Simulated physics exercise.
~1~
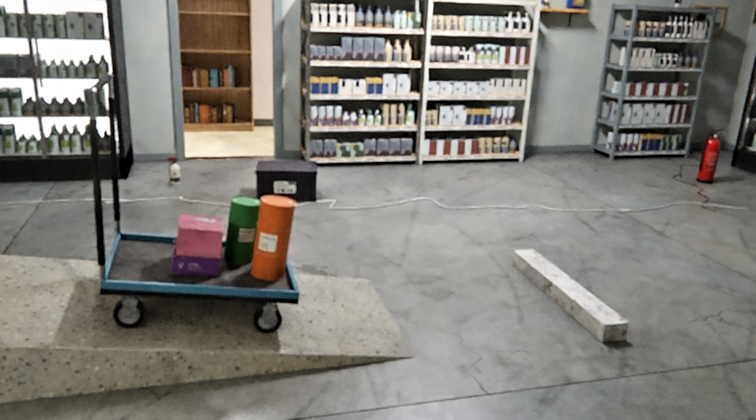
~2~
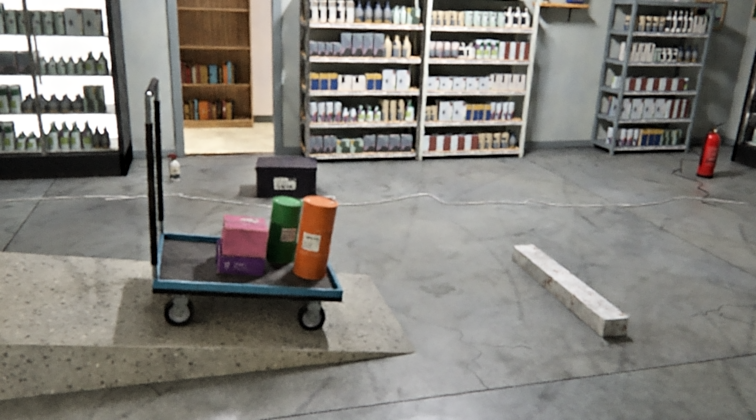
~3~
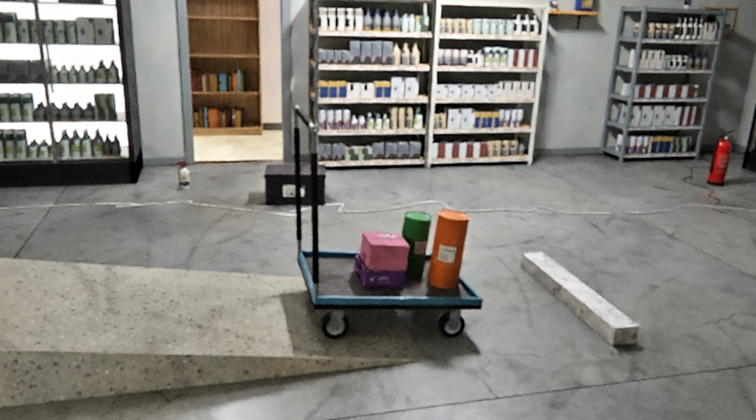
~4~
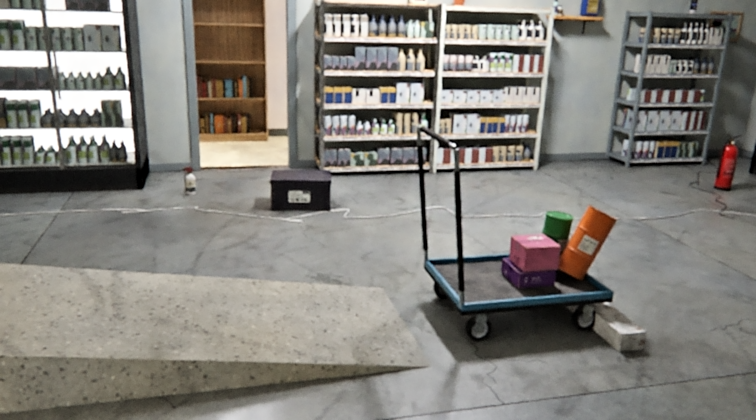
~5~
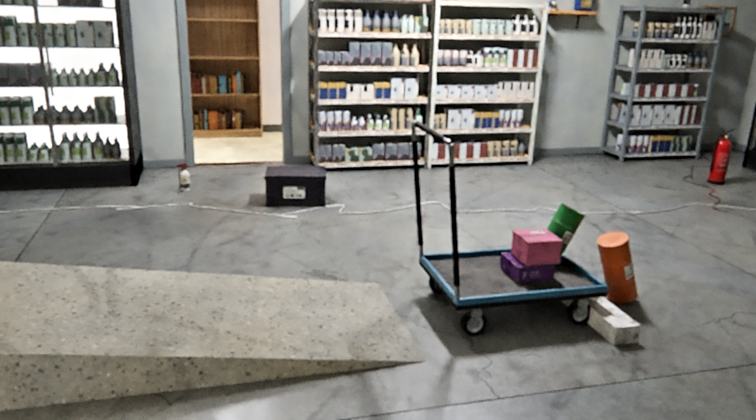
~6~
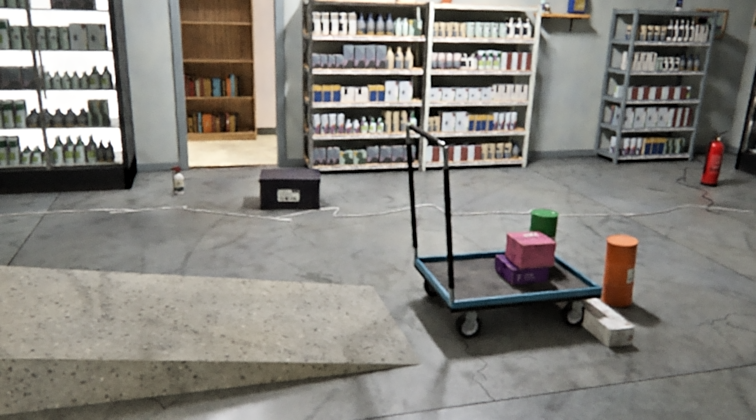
A blue-edged trolley with a black handle rolls rightward down a speckled ramp in a grey-floored shop, seen from the side by a slightly swaying camera, with stocked shelves behind. On its deck, a pink parcel sits on a purple one at the left, beside green and orange canisters. It leaves the ramp, crosses the flat floor and stops at a pale kerb. The orange canister tips forward and goes over the front edge, while the green one leans, then settles upright. At the end, the orange canister stands on the floor beyond the trolley, and the others remain aboard.
